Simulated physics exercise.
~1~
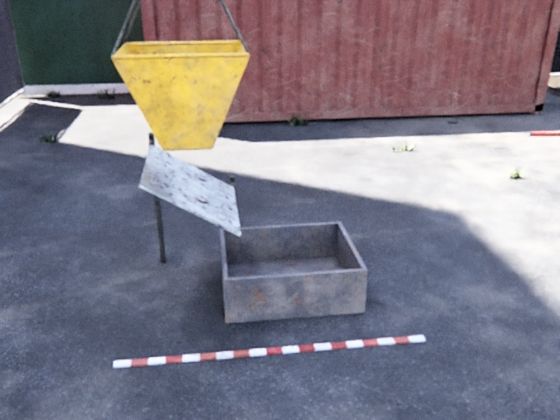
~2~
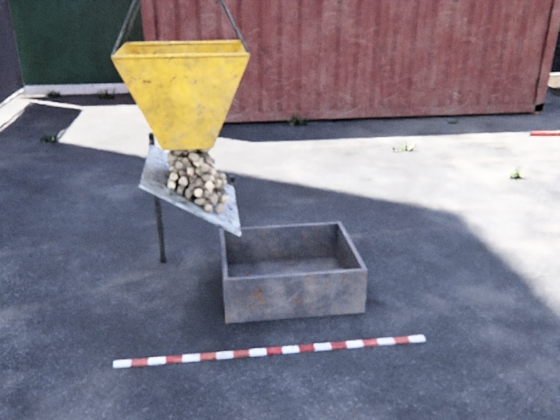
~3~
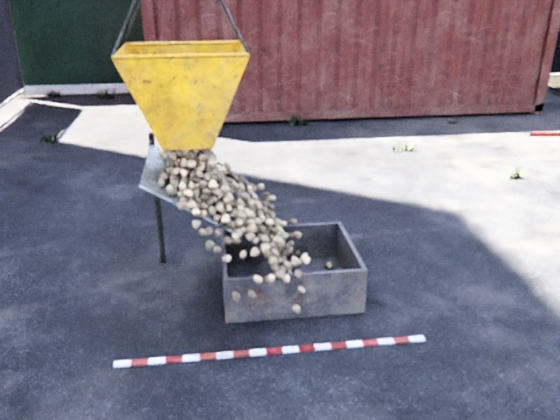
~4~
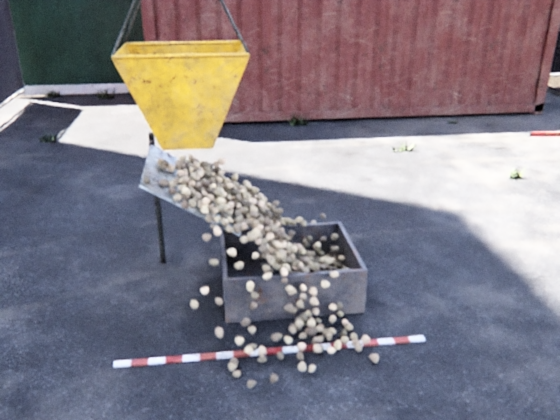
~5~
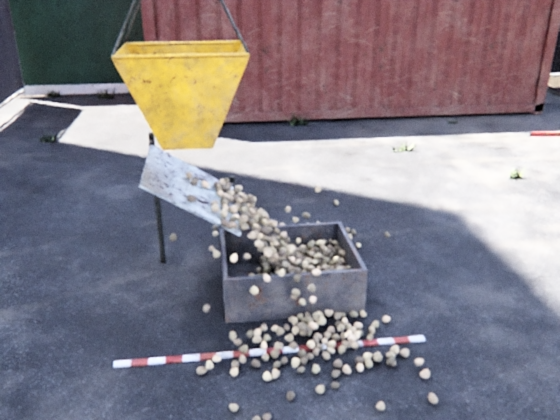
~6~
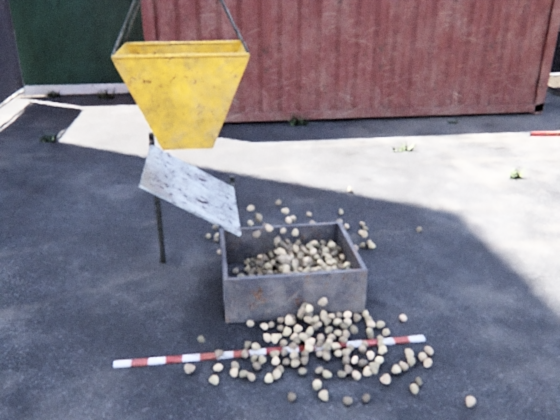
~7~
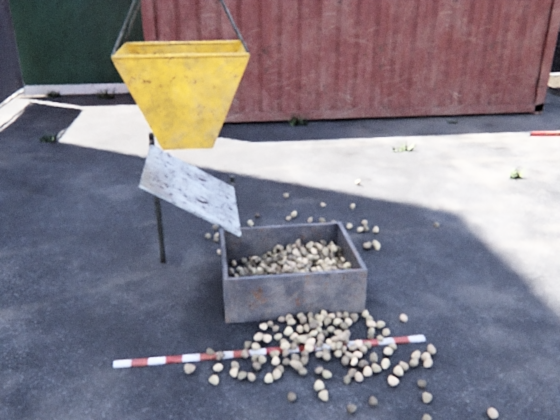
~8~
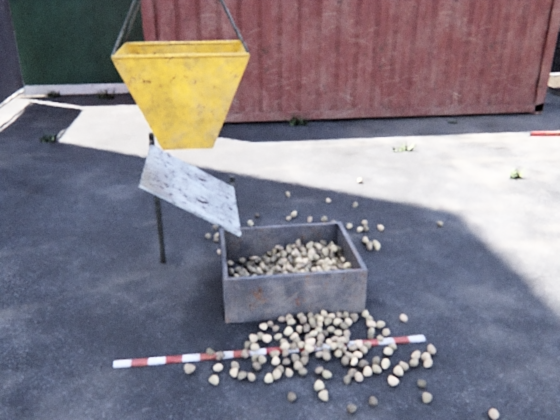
Stones drop from a yellow skip, slide down a steel slope, and settle in and around a bin.
